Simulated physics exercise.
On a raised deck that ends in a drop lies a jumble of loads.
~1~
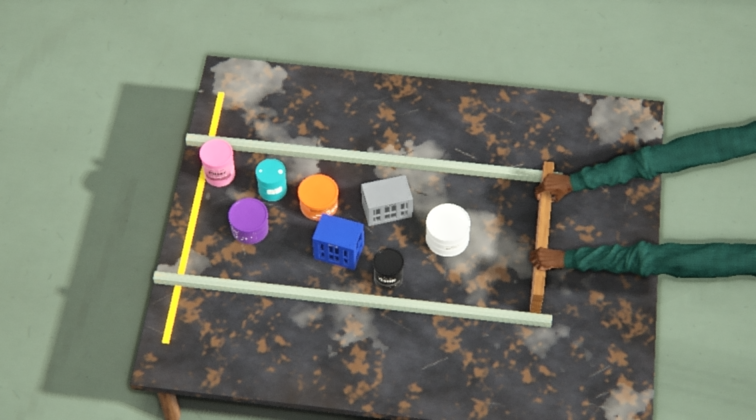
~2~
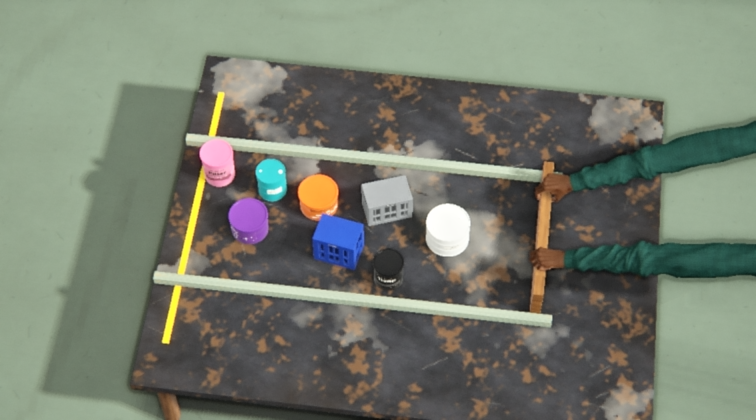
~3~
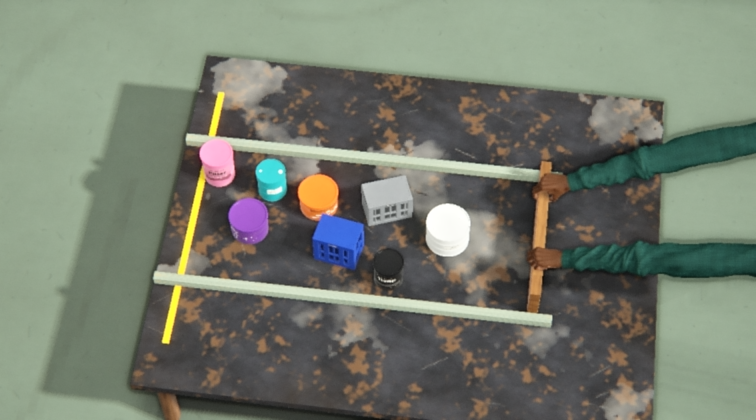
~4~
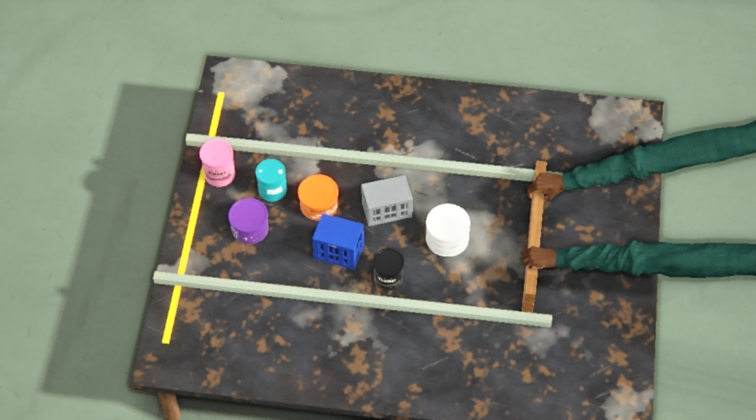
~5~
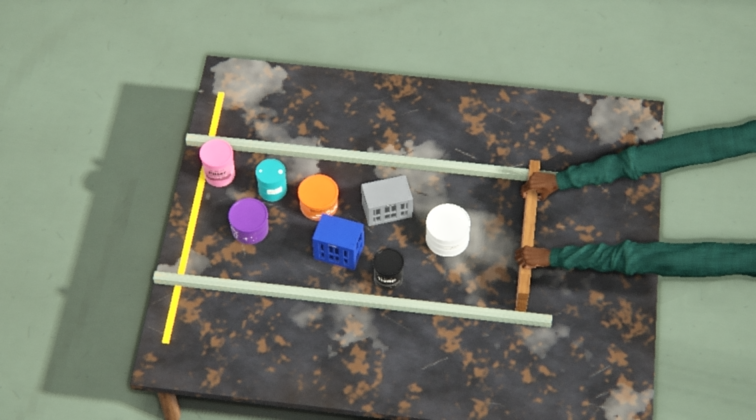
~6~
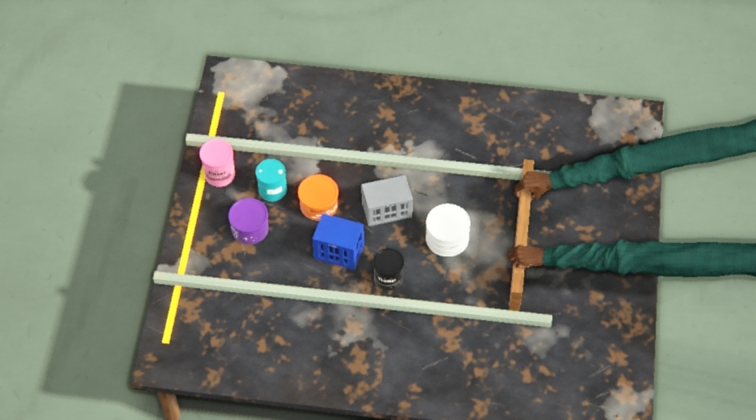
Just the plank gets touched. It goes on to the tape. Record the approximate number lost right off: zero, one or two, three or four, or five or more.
Number lost: Five or more.
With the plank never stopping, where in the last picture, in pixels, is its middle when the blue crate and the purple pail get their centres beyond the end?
I'd say about (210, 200) for the first one and about (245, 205) for the second.
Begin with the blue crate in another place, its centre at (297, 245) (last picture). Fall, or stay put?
Result: It falls away.
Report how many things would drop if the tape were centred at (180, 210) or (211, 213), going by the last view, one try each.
Respectively 8 and 4.
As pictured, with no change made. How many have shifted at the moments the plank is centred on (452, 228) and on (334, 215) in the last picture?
The count reaches 1 first and 6 second.
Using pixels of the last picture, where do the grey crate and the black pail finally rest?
The grey crate stops around (180, 164); the black pail around (167, 256).
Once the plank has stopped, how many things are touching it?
It touches 3.
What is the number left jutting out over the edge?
It would come to 3.
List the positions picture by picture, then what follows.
Pink pail (218, 163); purple pail (249, 222); turquoise canister (272, 180); plank (542, 238); tape (195, 211), in the first picture.
Purple pail (249, 222); blue crate (339, 242), in the second picture.
Turquoise canister (272, 180); black pail (388, 270), in the third picture.
Pink pail (218, 163); white canister (448, 230), in the fourth picture.
Purple pail (249, 222); plank (528, 236), in the fifth picture.
Pink pail (218, 163); purple pail (249, 222); turquoise canister (272, 180); plank (521, 235); tape (195, 211), in the sixth picture.
A little later, none off yet; pink pail at rest near (218, 163); purple pail at rest near (249, 222); turquoise canister at rest near (272, 180).
When it is over, the number that fall off is five or more; down, blue crate, orange pail, turquoise canister, purple pail and pink pail.
